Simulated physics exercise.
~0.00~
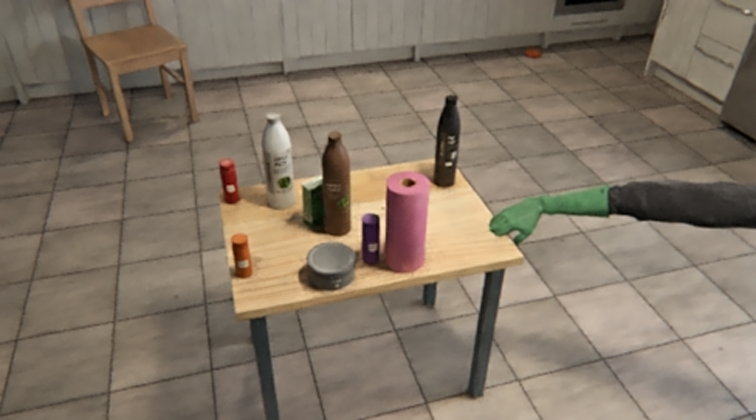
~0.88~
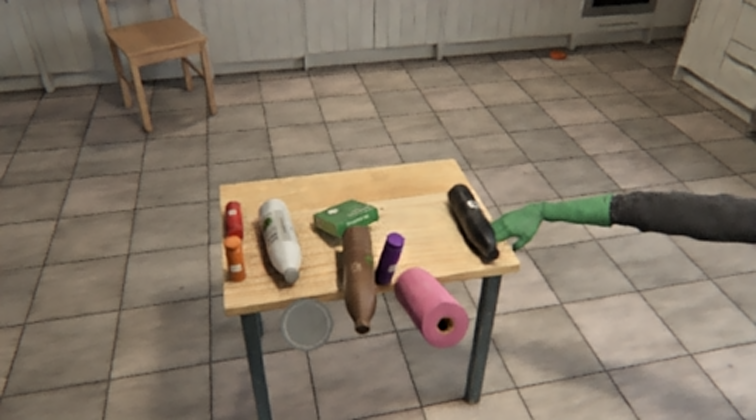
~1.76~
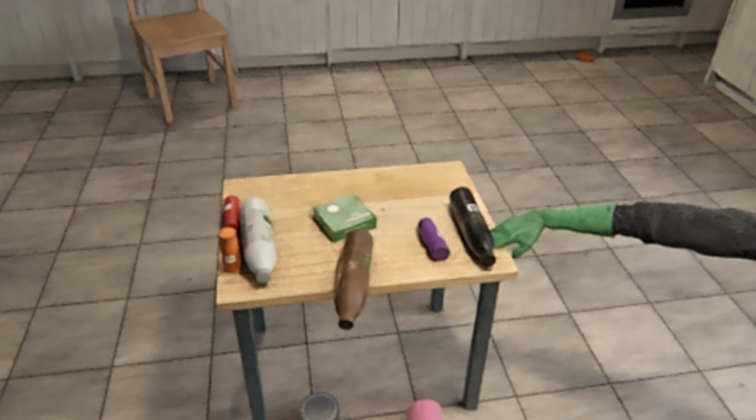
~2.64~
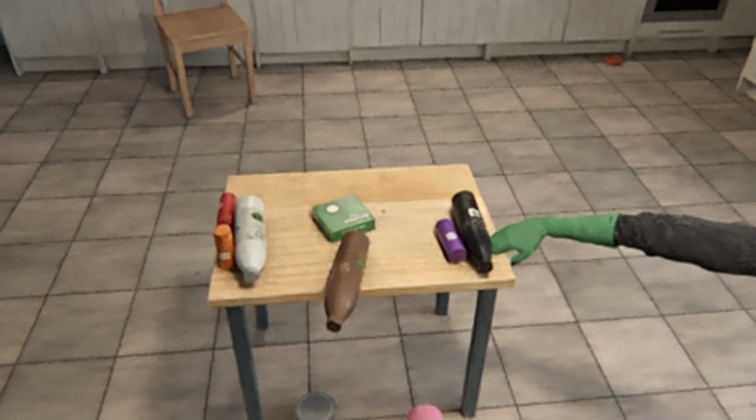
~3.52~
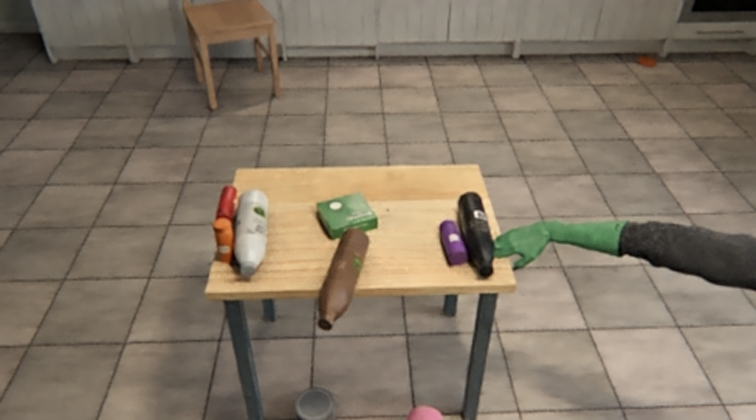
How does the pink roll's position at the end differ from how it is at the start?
At the start the pink roll stands upright on the table, while at the end it is lying on its side on the floor.
